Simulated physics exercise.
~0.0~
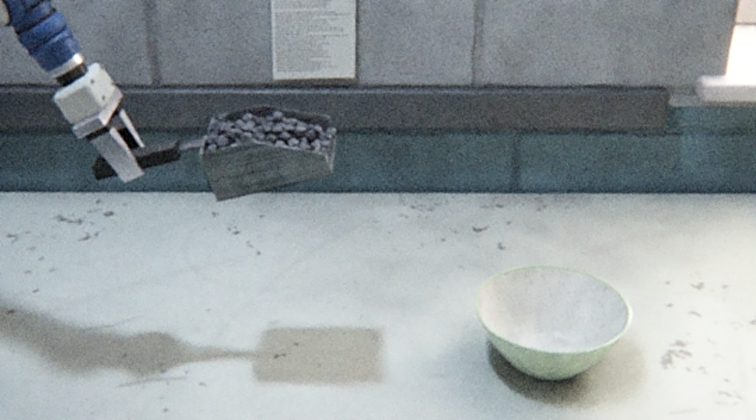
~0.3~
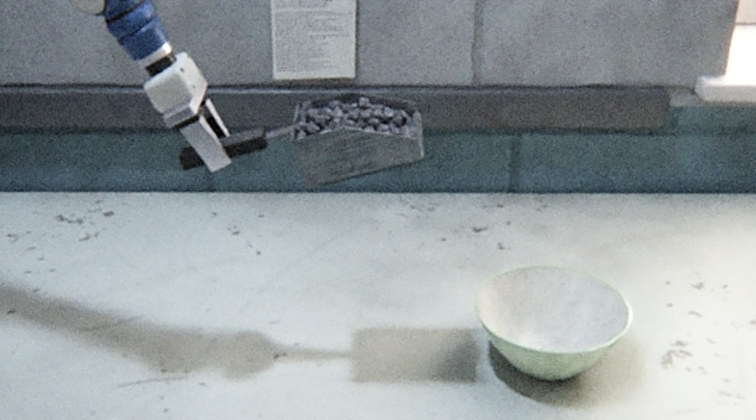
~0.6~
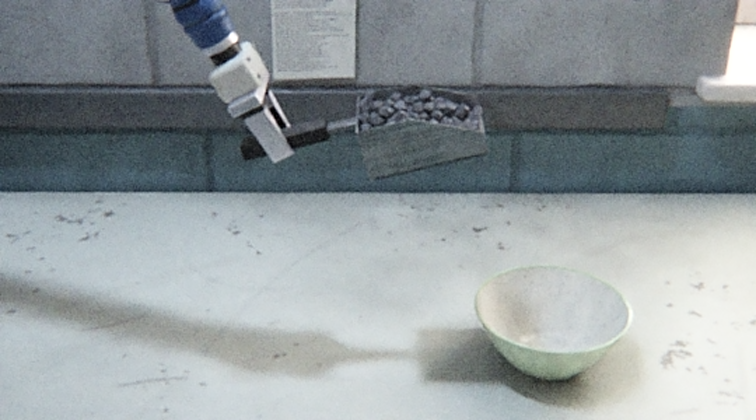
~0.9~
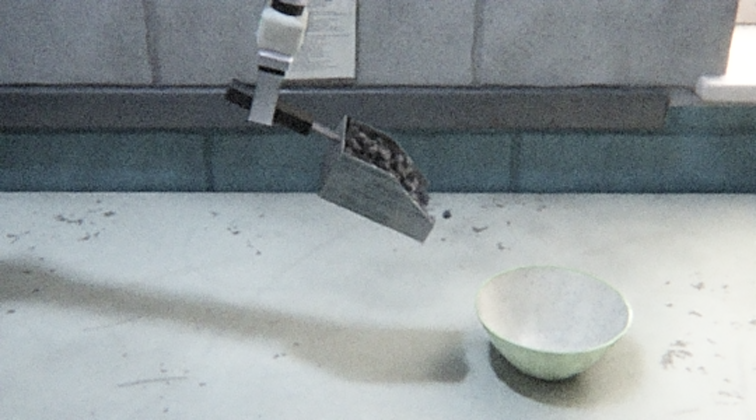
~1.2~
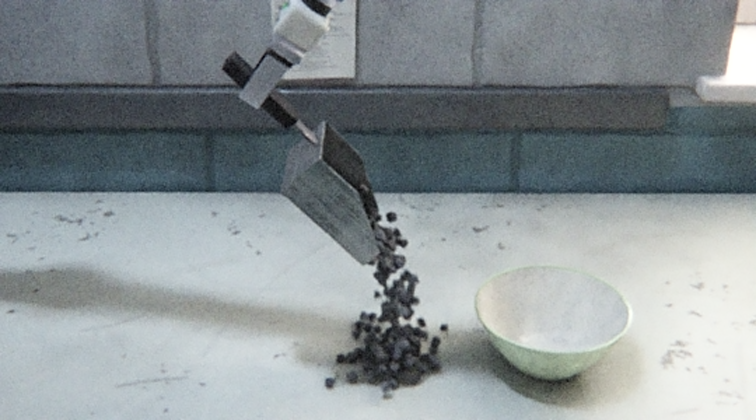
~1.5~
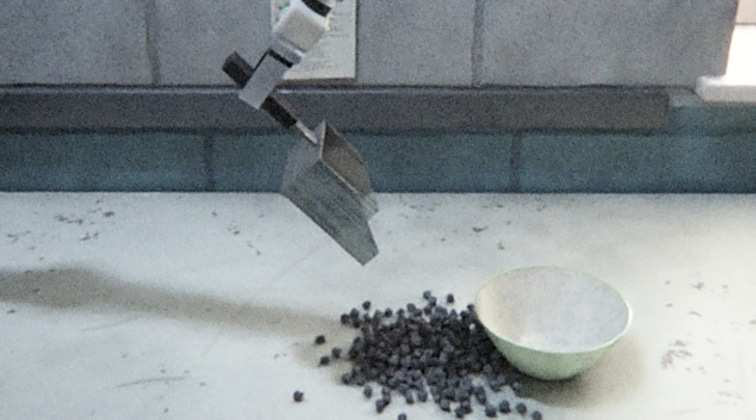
The footage shows a robotic arm carrying a scoop of small dark pebbles rightward above a pale table toward a light green bowl, then drawing back slightly and tipping it, so the pebbles pour onto the tabletop and spread beside the bowl, which stays empty.
